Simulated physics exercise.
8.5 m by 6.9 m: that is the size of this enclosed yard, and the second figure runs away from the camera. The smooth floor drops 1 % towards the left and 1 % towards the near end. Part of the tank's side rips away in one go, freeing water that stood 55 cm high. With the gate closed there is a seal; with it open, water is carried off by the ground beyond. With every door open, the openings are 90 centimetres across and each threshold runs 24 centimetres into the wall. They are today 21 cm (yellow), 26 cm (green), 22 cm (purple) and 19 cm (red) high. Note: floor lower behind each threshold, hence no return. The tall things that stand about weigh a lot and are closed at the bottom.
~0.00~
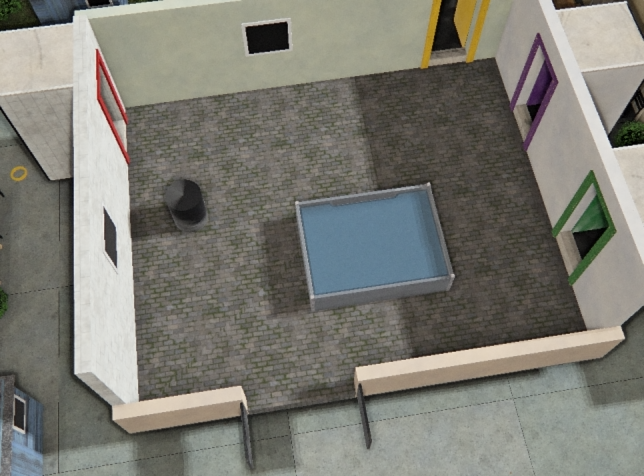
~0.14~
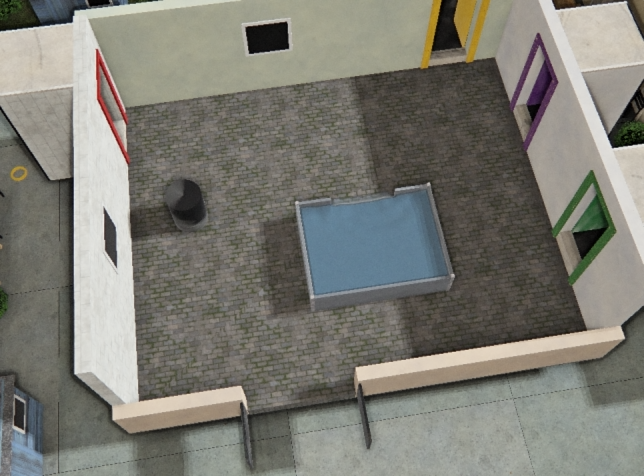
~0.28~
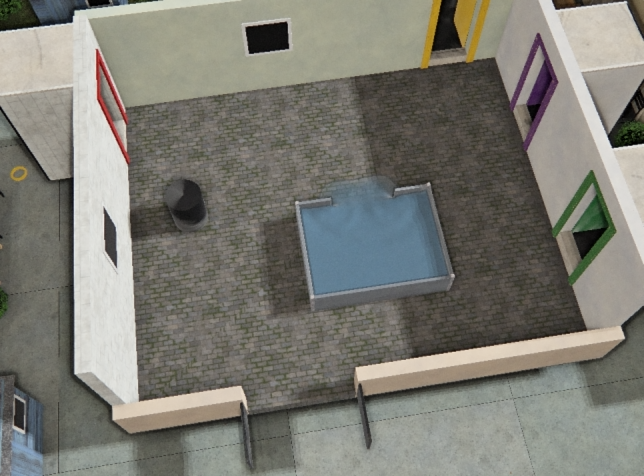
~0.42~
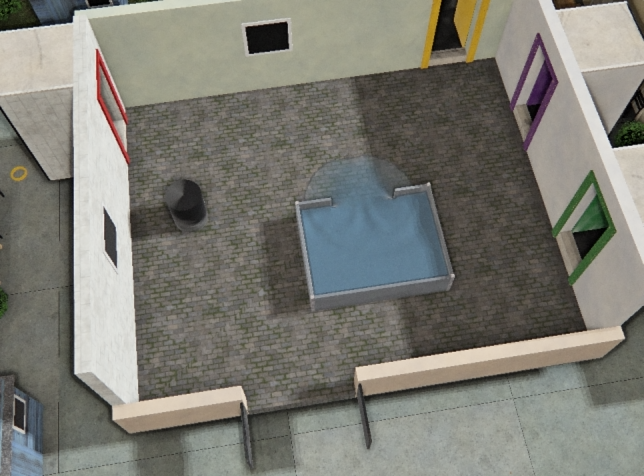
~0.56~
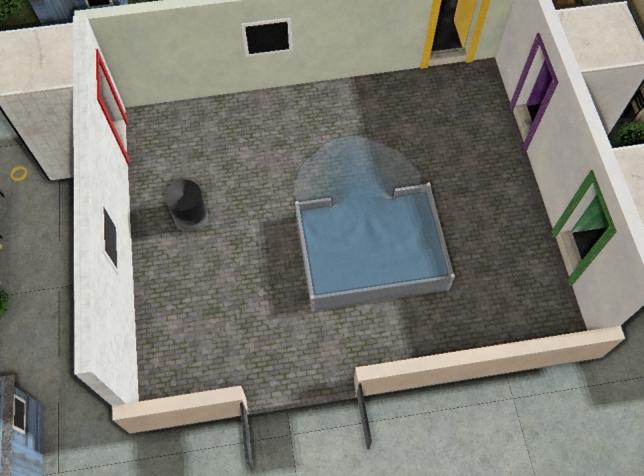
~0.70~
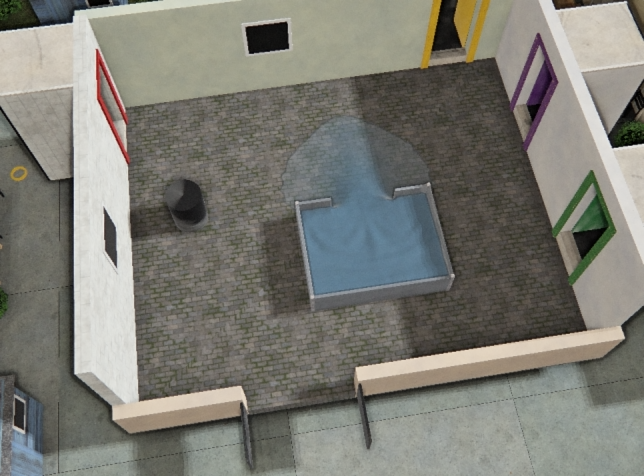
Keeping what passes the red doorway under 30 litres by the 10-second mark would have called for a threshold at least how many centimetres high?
It would have called for about 13 cm.
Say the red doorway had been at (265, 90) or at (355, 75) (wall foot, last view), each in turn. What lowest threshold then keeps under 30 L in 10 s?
About 12.0 cm, then about 17 cm.
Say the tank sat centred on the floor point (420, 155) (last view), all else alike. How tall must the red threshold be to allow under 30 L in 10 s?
That setup calls for roughly 9.5 cm.
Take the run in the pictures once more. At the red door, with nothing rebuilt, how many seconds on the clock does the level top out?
I'd say near 4.0 seconds.
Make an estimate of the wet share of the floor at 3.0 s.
Some 35 in a hundred.
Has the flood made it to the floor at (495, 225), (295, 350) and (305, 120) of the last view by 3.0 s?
In order: Untouched, untouched, soaked.
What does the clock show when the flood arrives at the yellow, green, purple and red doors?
The yellow door at 2.0 s, the green door at 5.5 s, the purple door at 3.6 s, the red door at 3.2 s.
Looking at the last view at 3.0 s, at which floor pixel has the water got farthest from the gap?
Pixel close to (126, 109).
After 1.4 s water covers 20 % of the floor, deepest (32 cm) near (358, 205); it has not reached the red door.
After 3.0 s water covers 35 % of the floor, deepest (24 cm) near (494, 59); it has not reached the red door.
After 10.0 s water covers 90 % of the floor, deepest (14 cm) near (140, 405); 10 cm at the red door, 1 litre in over its 19 cm threshold.
At the red door as built, the water arrived by 3.2 s and peaked near 20 cm at 4.0 s.
Run again over the same 10 s with other heights there, 57 litres in over 11 cm, 15 litres over 14.5 cm. The limit of 30 litres is kept from about 13 cm up.
